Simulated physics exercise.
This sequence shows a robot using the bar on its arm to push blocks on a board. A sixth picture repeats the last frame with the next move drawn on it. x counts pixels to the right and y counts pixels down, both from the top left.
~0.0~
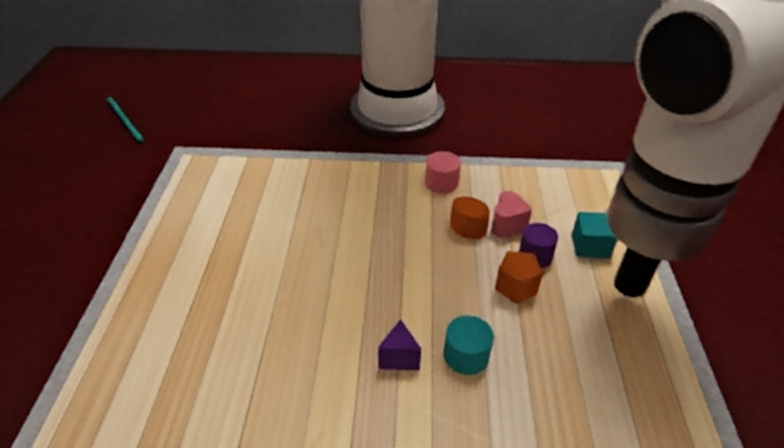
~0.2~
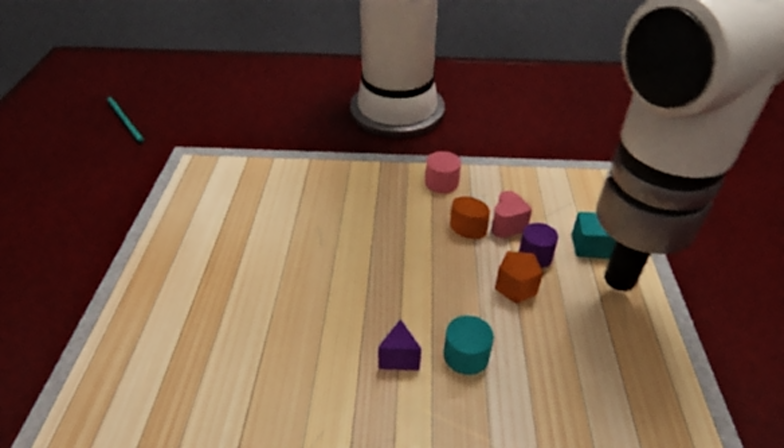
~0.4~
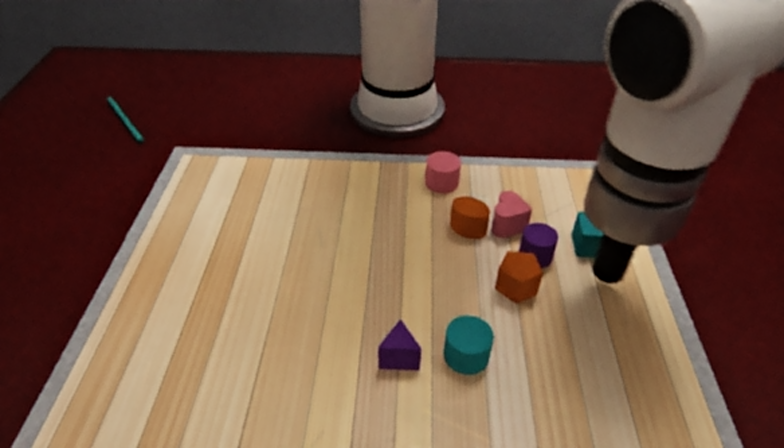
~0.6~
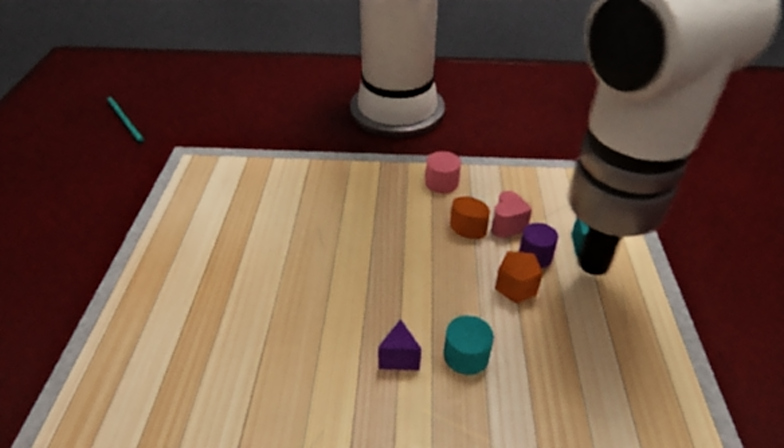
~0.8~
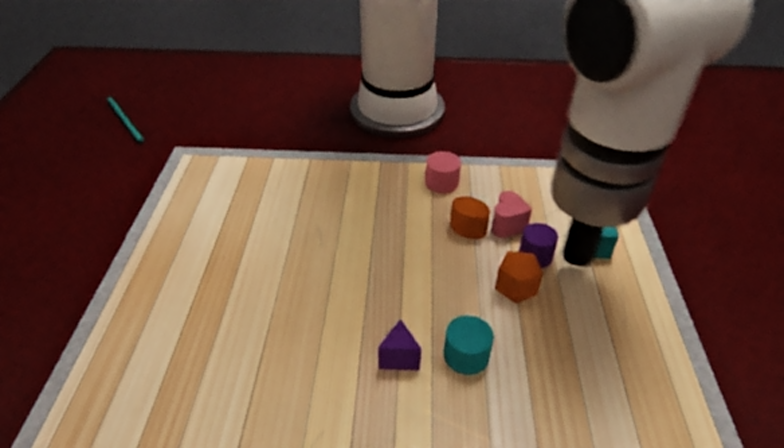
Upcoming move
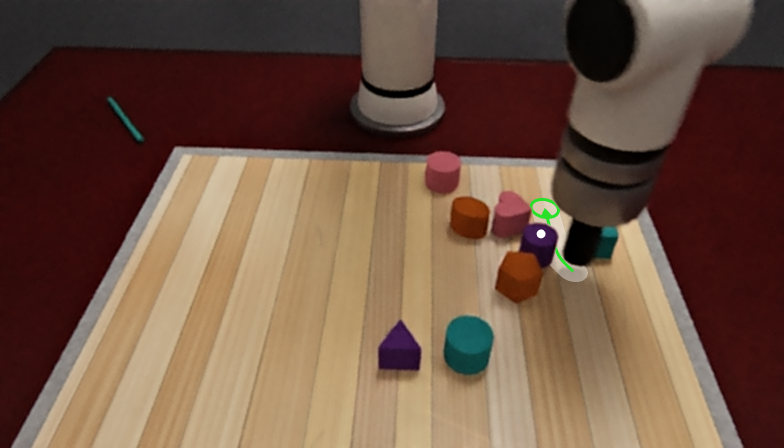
On a wooden board set on a dark red surface, a robot arm with a black bar moves a short way left and slightly up, passing in front of the turquoise block toward the purple circular one, while the blocks stay still.
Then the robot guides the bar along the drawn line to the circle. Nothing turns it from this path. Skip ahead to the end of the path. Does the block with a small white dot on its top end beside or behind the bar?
Yes.
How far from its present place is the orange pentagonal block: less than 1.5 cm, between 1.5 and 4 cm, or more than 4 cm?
It ends under 1.5 cm away.
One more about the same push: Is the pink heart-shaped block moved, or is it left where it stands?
That block stands still.
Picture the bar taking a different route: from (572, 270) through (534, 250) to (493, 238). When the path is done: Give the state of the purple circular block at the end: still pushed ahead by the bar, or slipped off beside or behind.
Ahead.
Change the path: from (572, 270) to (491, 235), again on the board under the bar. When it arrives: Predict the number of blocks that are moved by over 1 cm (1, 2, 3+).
Three or more shift.
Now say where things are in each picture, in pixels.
Bar tip (630, 287); block tops, pink heart-shaped block (512, 204); orange pentagonal block (521, 265); purple circular block (541, 234); turquoise square (598, 224), in the first frame.
Bar (620, 281); blocks unchanged, in the second frame.
Bar (608, 274); blocks unchanged, in the third frame.
Bar (593, 266); blocks unchanged, in the fourth frame.
Bar (577, 257); pink heart-shaped block (512, 204); orange pentagonal block (521, 265); purple circular block (541, 234); turquoise square partly hidden, in the fifth frame.
Path on the board, from (572, 270) by way of (556, 249) and (550, 228) to (545, 208); the dot is on the purple circular block.
What follows on the original path. One third of the way, bar (560, 235); purple circular block (529, 226).
Two thirds of the way, bar (553, 214); purple circular block (529, 225).
At the end, bar (548, 195); pink heart-shaped block in place; orange pentagonal block in place; purple circular block (529, 225); turquoise square in place.
